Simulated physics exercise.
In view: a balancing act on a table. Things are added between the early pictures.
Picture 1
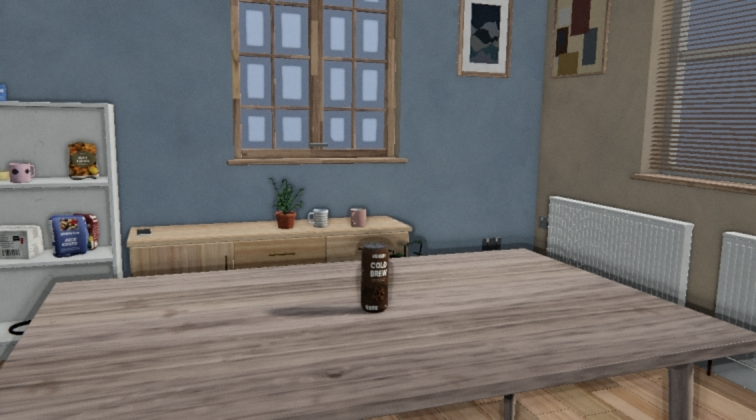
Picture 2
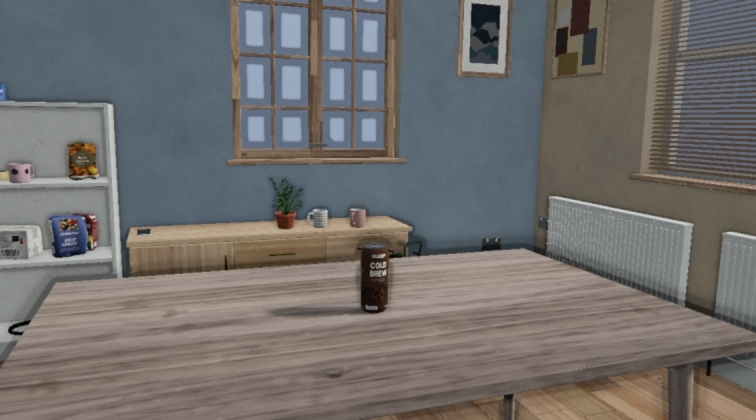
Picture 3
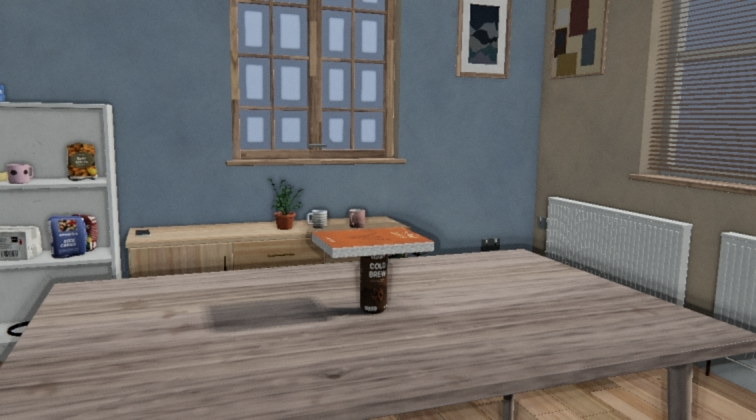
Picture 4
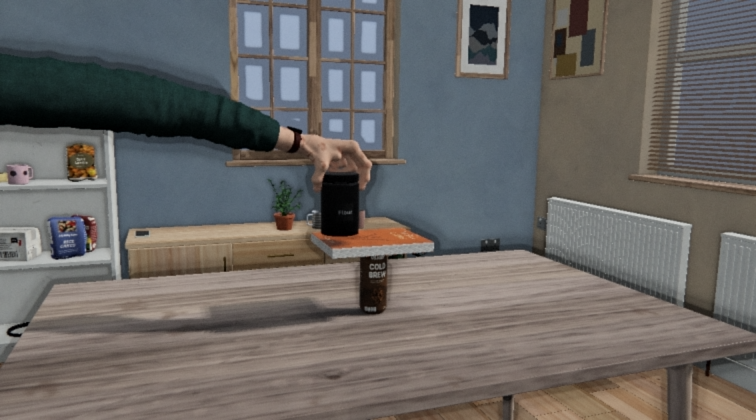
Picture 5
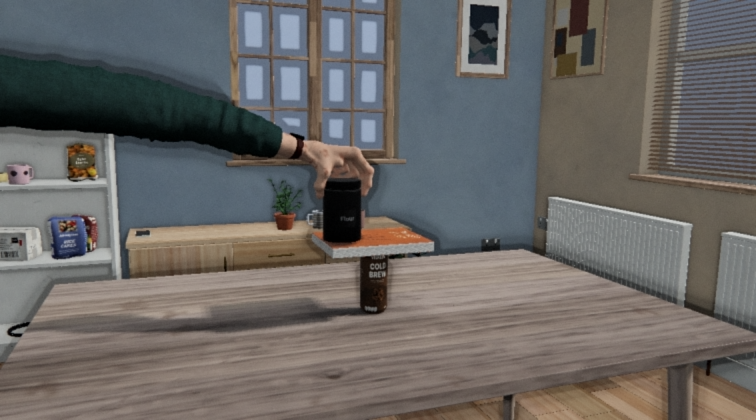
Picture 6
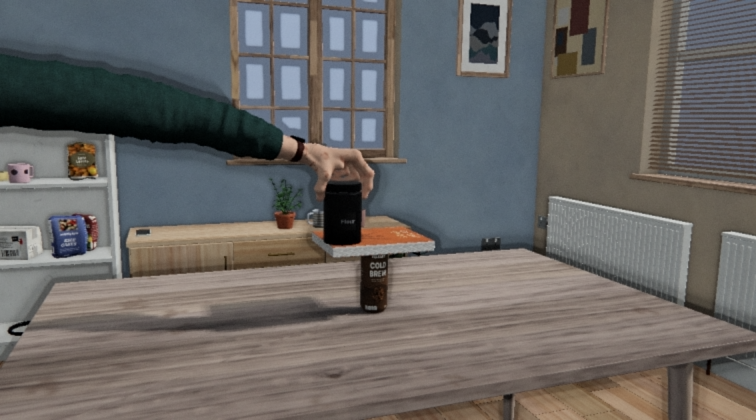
At first, a brown cold brew can stands alone on a wooden table. Then a flat orange-topped slab with pale edges appears balanced across the can. A hand in a dark green sleeve reaches in from the left, lowers a black jar slightly onto the slab's left side, and keeps hold of it.
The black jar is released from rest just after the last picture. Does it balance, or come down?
Outcome: The stack loses its balance.
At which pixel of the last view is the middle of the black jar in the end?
Near (288, 318).
Then, 0.40 s on from there, black jar now fallen; orange book turned 57° from how it was put.
Then, 0.60 s on from there, orange book now fallen.
In the end, fallen, black jar and orange book; brown can unmoved. At the end, from the last picture's camera, black jar near (288, 318). The stack comes apart.
